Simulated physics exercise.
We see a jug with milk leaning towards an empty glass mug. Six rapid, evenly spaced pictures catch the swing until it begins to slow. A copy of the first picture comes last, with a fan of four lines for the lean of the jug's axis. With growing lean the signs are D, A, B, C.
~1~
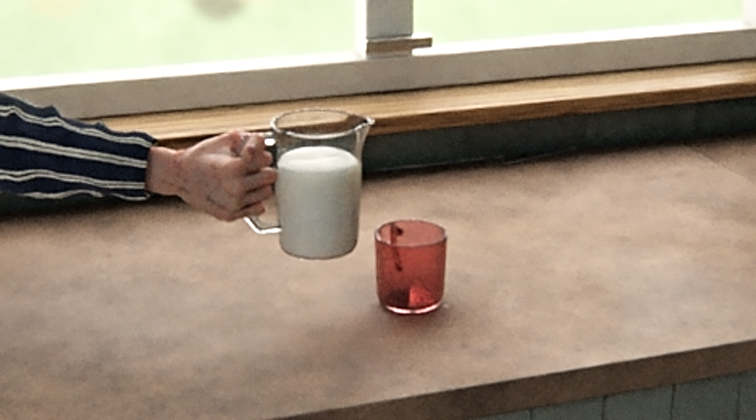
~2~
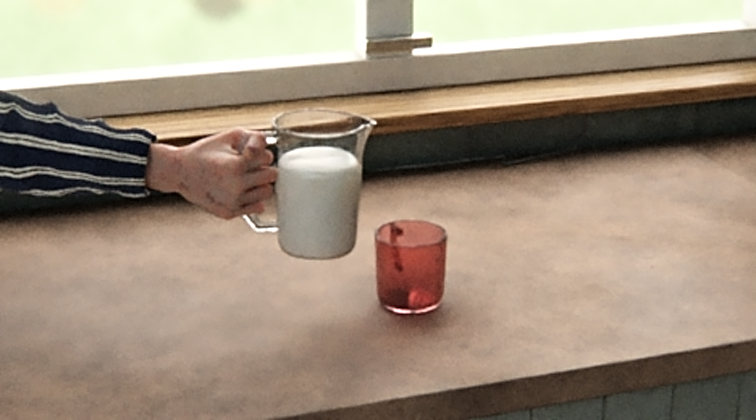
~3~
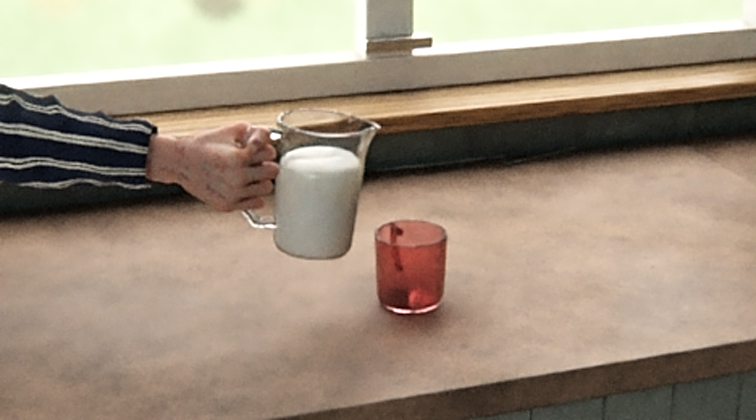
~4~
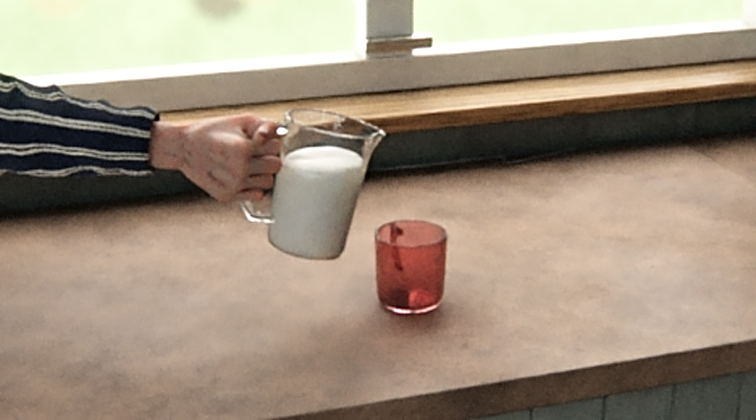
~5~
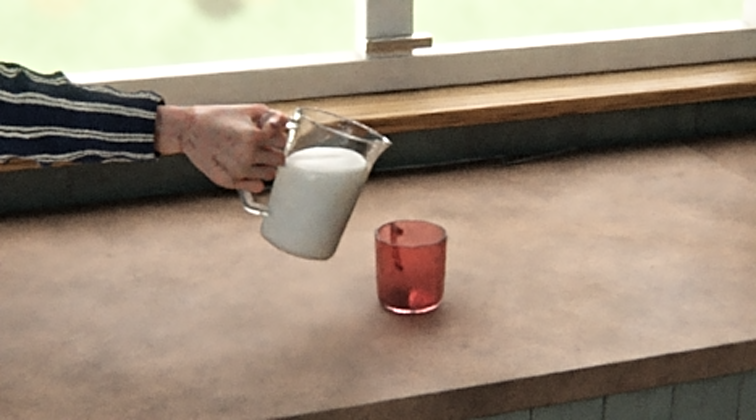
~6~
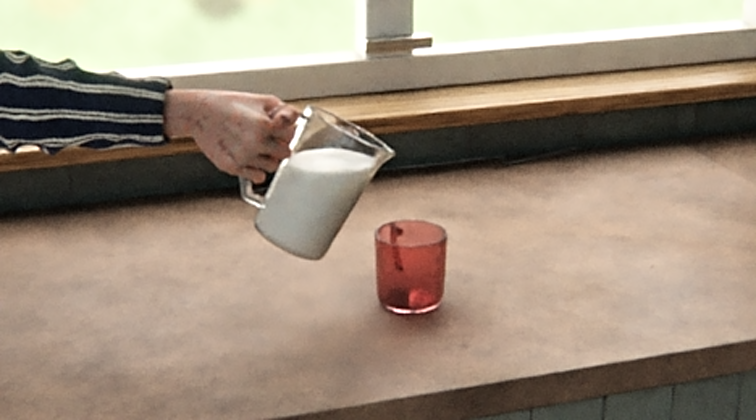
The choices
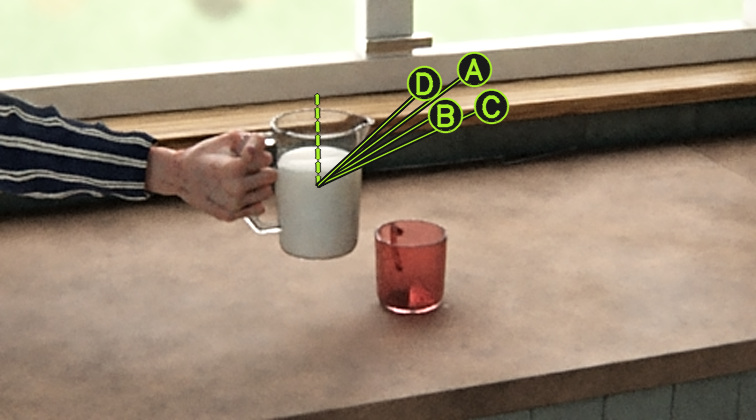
A brown countertop beneath a pale-framed window with a wooden sill is seen from slightly above, with blurred green outside. A hand in a dark blue, white-striped sleeve reaches in from the left, holding a clear glass jug of milk above and left of a small translucent red glass. The hand first holds the jug upright, then gradually tilts it rightward, its milk staying inside, while the red glass and camera remain still.
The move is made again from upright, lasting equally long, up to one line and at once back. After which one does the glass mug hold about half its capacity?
Take B.
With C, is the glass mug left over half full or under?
Over.
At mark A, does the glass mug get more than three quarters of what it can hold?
No.
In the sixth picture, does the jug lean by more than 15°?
Yes, it does.
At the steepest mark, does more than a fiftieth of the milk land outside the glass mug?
No.
In lime, A at (460, 78); B at (428, 119); C at (475, 112); D at (413, 97).
If A is chosen, the glass mug ends with about 31 % of what it can hold.
If B is chosen, the glass mug ends with about 50 % of what it can hold.
If C is chosen, the glass mug ends with about 74 % of what it can hold.
If D is chosen, the glass mug ends with about 17 % of what it can hold.
